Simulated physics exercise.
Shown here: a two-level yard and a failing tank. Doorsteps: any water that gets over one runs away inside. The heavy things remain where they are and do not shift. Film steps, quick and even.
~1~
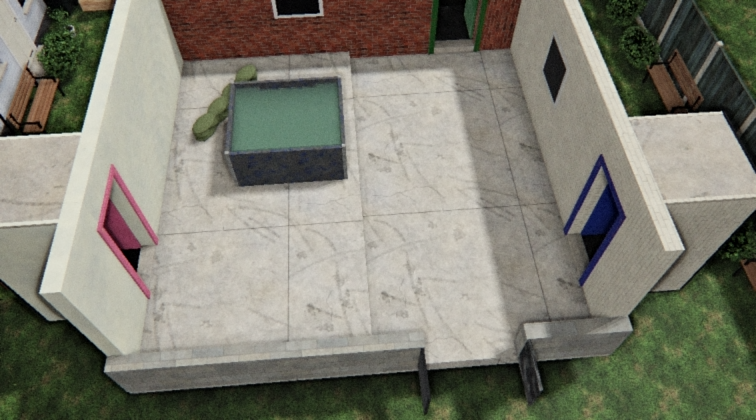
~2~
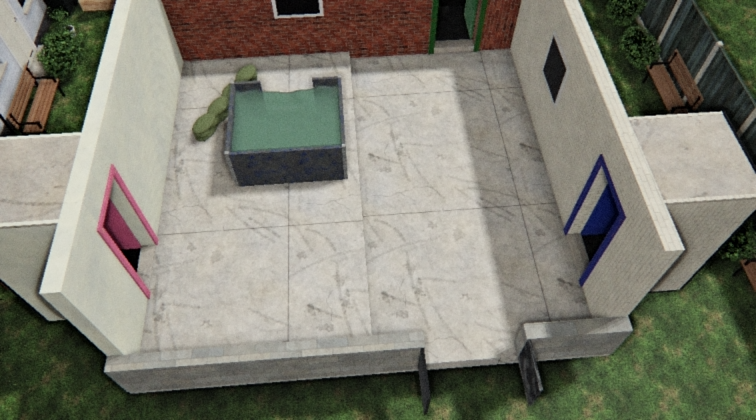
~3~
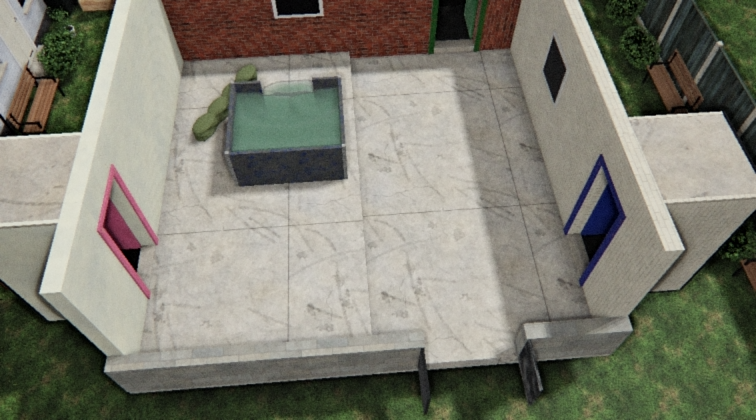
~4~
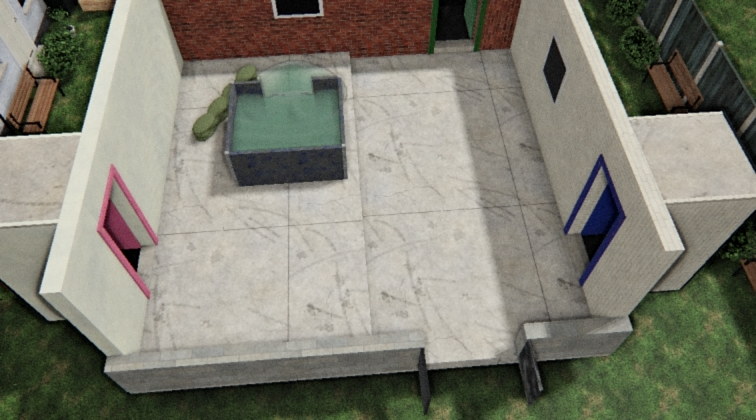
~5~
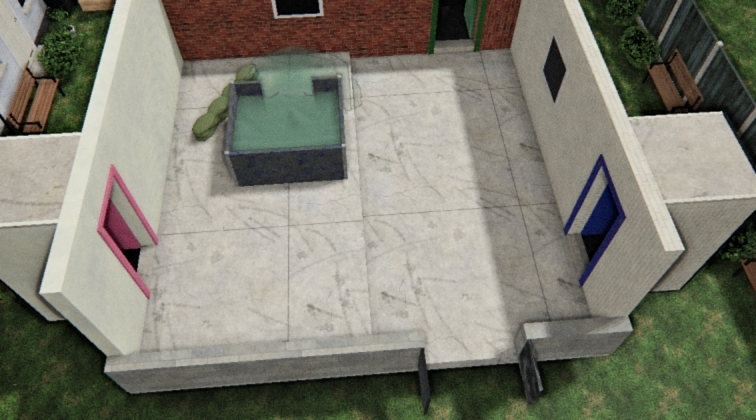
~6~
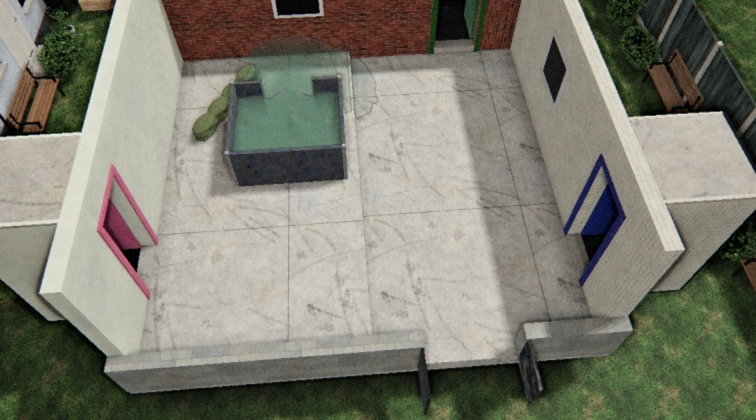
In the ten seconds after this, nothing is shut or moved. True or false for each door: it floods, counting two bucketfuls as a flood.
Green door - false; pink door - false; blue door - false.
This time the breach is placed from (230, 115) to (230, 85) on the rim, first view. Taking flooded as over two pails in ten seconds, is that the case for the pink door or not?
As I see it, the pink door tops the mark.
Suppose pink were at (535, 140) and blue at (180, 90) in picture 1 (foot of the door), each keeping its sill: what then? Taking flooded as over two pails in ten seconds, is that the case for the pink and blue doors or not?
First the pink door, which crosses the line, then the blue door, which crosses the line.
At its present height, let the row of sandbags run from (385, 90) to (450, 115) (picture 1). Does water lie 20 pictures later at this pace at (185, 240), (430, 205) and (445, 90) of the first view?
Readings in sequence: Wet through / unflooded / wet through.
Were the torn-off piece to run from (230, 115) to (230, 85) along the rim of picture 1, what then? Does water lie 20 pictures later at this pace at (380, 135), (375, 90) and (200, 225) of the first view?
Point one not reached; point two reached; point three reached.
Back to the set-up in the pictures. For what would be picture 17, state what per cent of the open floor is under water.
About 25 per cent.
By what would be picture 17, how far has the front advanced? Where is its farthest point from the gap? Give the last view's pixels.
The flood front should get to about (504, 53).
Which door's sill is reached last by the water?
The blue-painted one.
A moment on, water covers 15 % of the floor; the green door not reached, the pink door not reached, the blue door not reached.
Next, water covers 25 % of the floor; the green door wet at the sill, nothing in, the pink door not reached, the blue door not reached.
Then, water covers 40 % of the floor; the green door wet at the sill, nothing in, the pink door wet at the sill, nothing in, the blue door not reached.
Later, water covers 75 % of the floor; the green door wet at the sill, nothing in, the pink door wet at the sill, nothing in, the blue door wet at the sill, nothing in.
In the end, water covers 90 % of the floor; the green door wet at the sill, nothing in, the pink door under two buckets in, the blue door wet at the sill, nothing in.
